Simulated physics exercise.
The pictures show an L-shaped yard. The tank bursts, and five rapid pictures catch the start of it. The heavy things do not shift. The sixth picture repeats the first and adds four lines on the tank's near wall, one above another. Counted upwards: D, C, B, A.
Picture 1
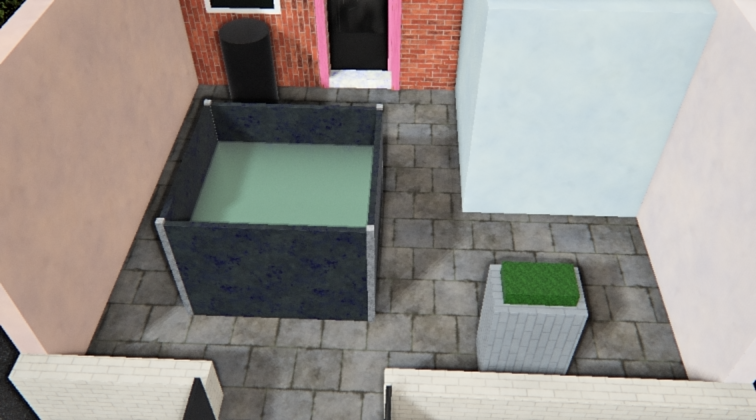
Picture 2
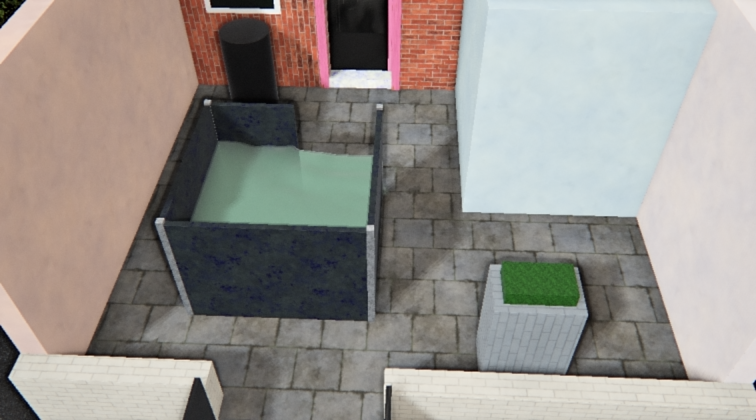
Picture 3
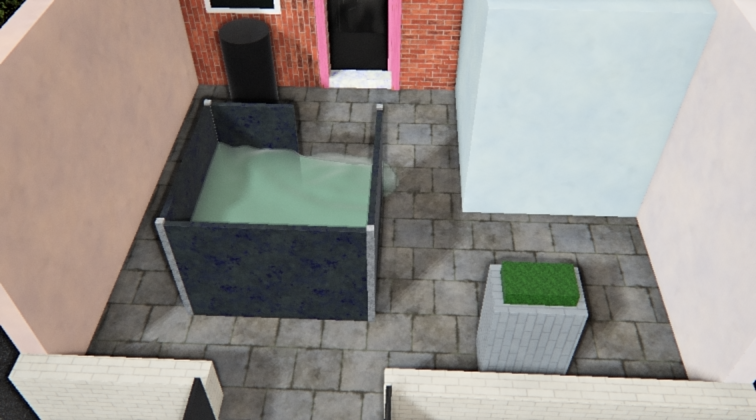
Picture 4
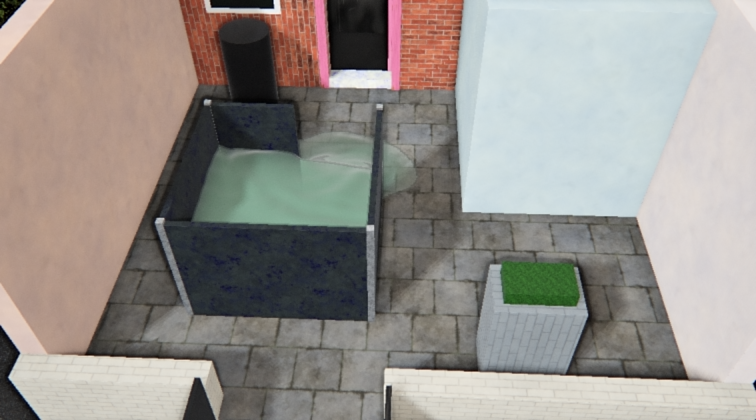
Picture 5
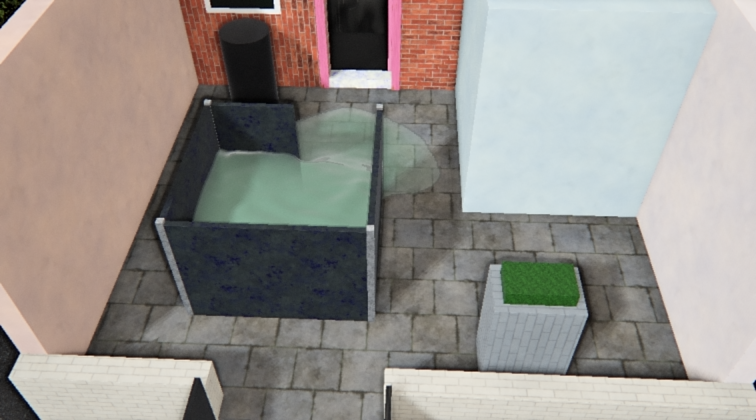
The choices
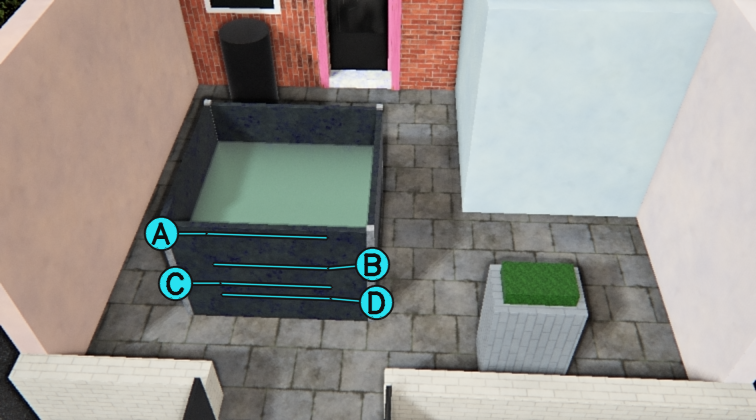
Pale green water rests in a dark-walled tank in a paved yard, then, once part of the back wall is gone, flows out through the gap and spreads in a thin sheet across the paving near the pink doorway.
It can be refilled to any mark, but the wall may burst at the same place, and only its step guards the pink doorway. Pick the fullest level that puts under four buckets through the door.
D.
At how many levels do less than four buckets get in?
One of the four.
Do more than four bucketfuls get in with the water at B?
Yes, that goes wrong.
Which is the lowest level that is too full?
Level C.
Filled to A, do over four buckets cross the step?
Yes, that goes wrong.
On the marked copy, A at (265, 235); B at (271, 266); C at (274, 285); D at (277, 296); from the bottom up D, C, B, A.
With A, dozens of bucketfuls pour in.
With B, dozens of bucketfuls pour in.
With C, about 11 bucketfuls get in.
With D, a bucket or two gets in.
